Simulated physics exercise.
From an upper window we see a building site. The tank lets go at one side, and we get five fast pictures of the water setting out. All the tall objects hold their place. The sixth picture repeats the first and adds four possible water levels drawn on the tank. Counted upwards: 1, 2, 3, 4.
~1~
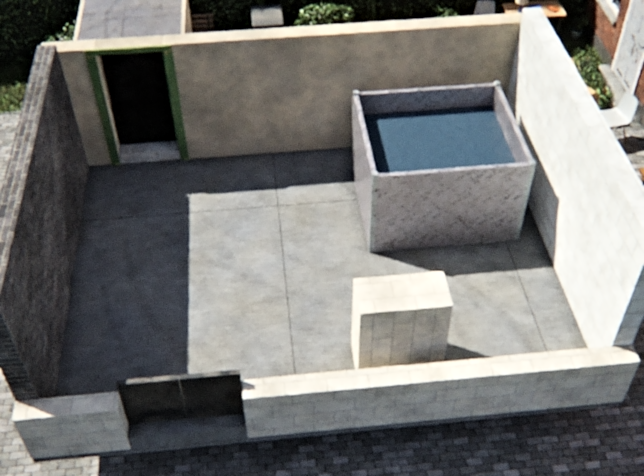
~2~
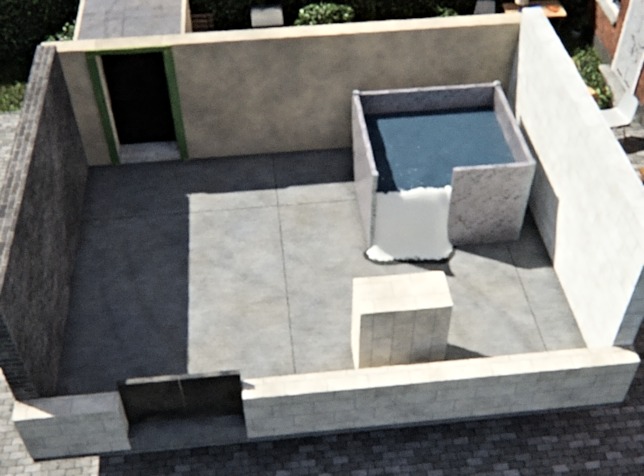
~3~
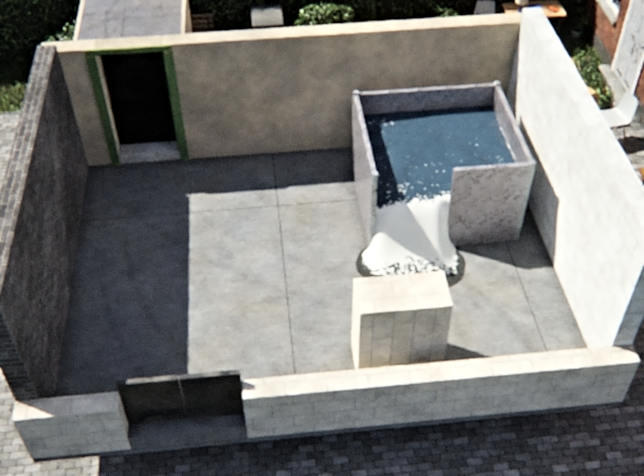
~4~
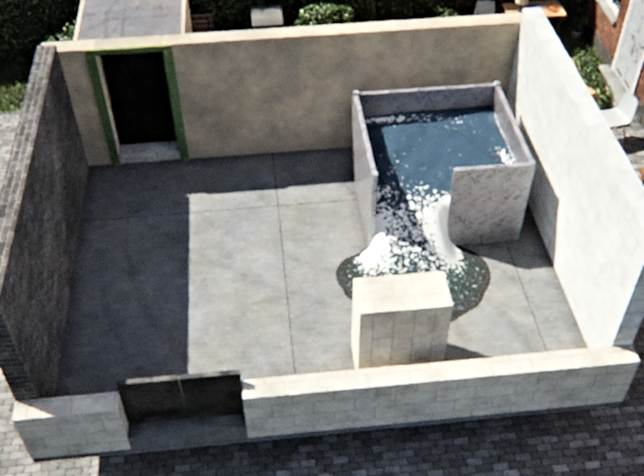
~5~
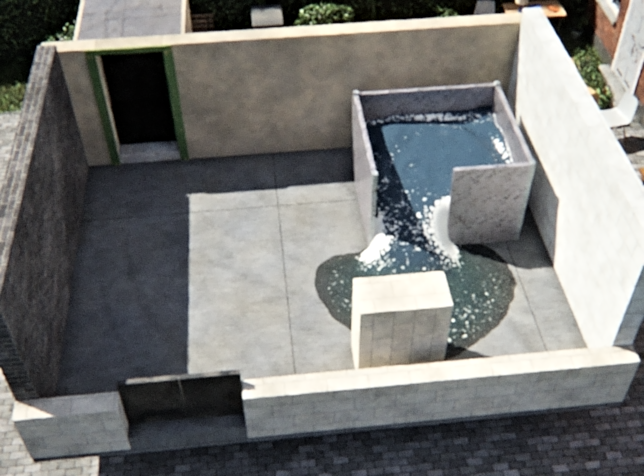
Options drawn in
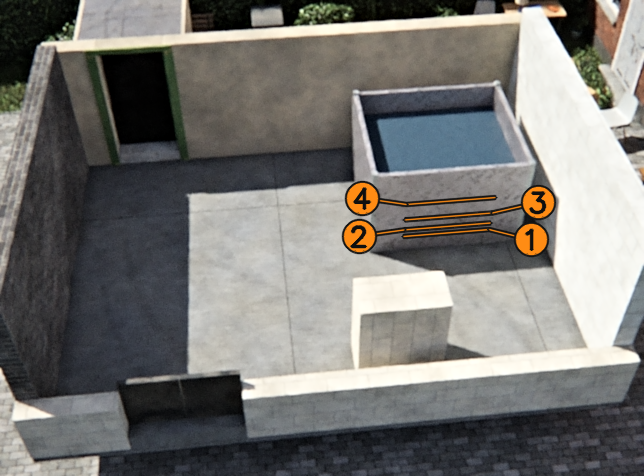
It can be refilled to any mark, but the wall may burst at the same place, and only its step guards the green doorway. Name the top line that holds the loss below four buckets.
The answer is mark 4.
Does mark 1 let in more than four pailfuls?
No.
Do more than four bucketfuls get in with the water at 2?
No, not at all.
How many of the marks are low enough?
All four.
On the marked copy, 1 at (446, 232); 2 at (447, 226); 3 at (448, 216); 4 at (451, 201); from the bottom up 1, 2, 3, 4.
For mark 1, nothing gets over.
For mark 2, nothing gets over.
For mark 3, nothing gets over.
For mark 4, a splash gets over, under a bucket.
